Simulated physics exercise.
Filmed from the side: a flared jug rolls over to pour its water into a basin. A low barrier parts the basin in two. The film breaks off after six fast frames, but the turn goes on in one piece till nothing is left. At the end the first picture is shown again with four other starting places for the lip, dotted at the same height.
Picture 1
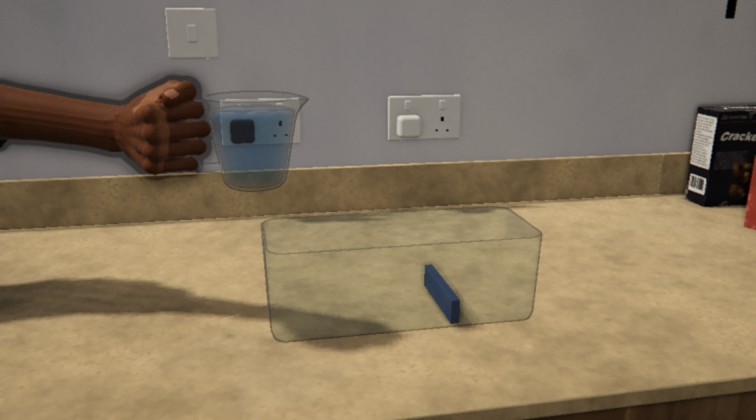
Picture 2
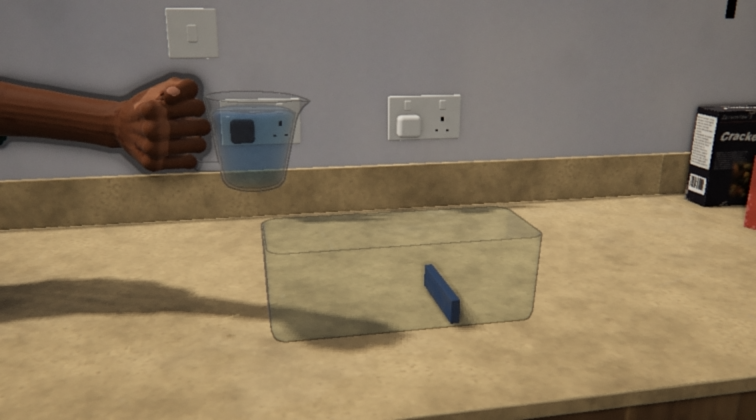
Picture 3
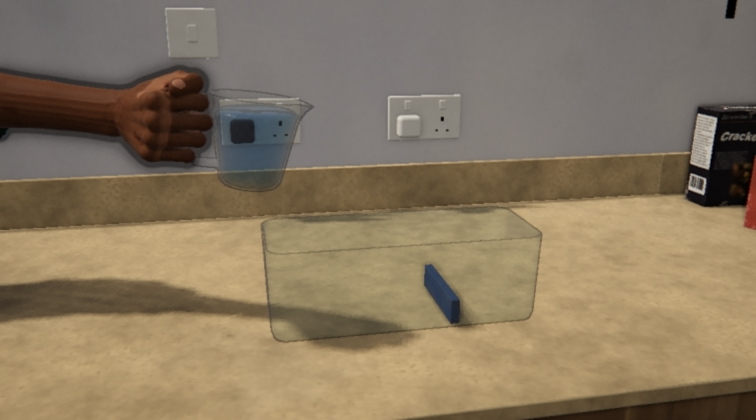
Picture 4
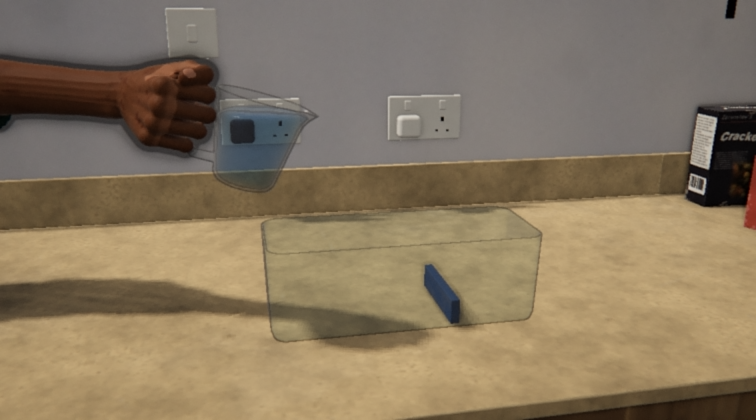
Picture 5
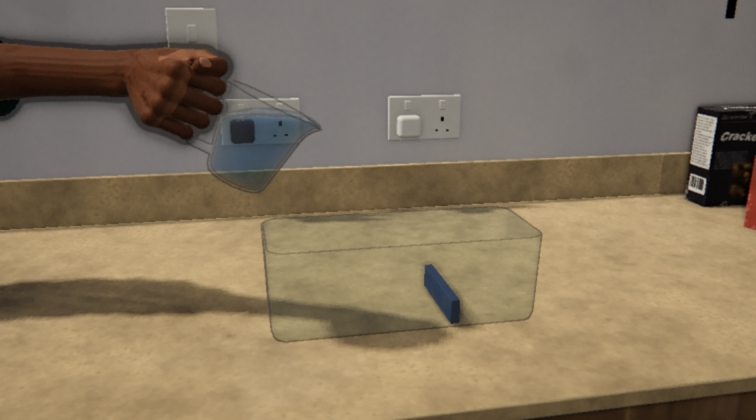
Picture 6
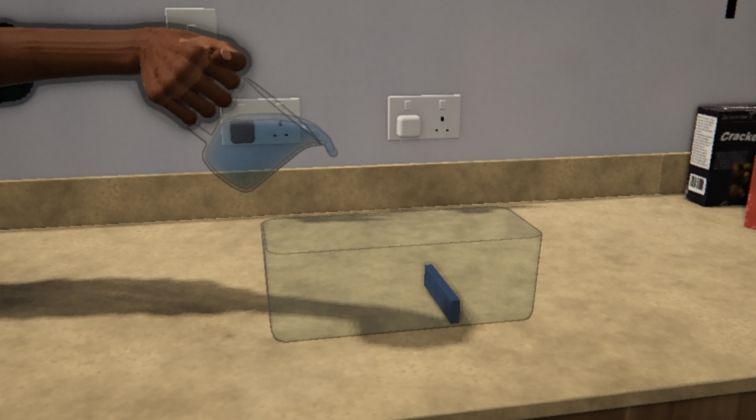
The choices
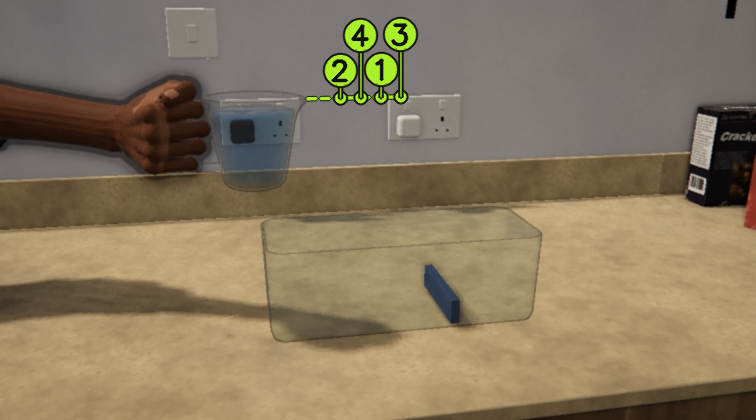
On a kitchen counter, a hand tilts a jug rightward above a clear basin until water crosses its lip.
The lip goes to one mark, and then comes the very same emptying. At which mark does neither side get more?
3 beats the others.
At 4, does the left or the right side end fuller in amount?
The left side.
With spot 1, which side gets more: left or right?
More ends on the left.
In lime, 1 at (381, 97); 2 at (340, 98); 3 at (400, 96); 4 at (360, 97).
With 1, about 83 % ends left of the wall and 15 % right of it.
With 2, about 87 % ends left of the wall and 12 % right of it.
With 3, about 54 % ends left of the wall and 45 % right of it.
With 4, about 91 % ends left of the wall and 8 % right of it.
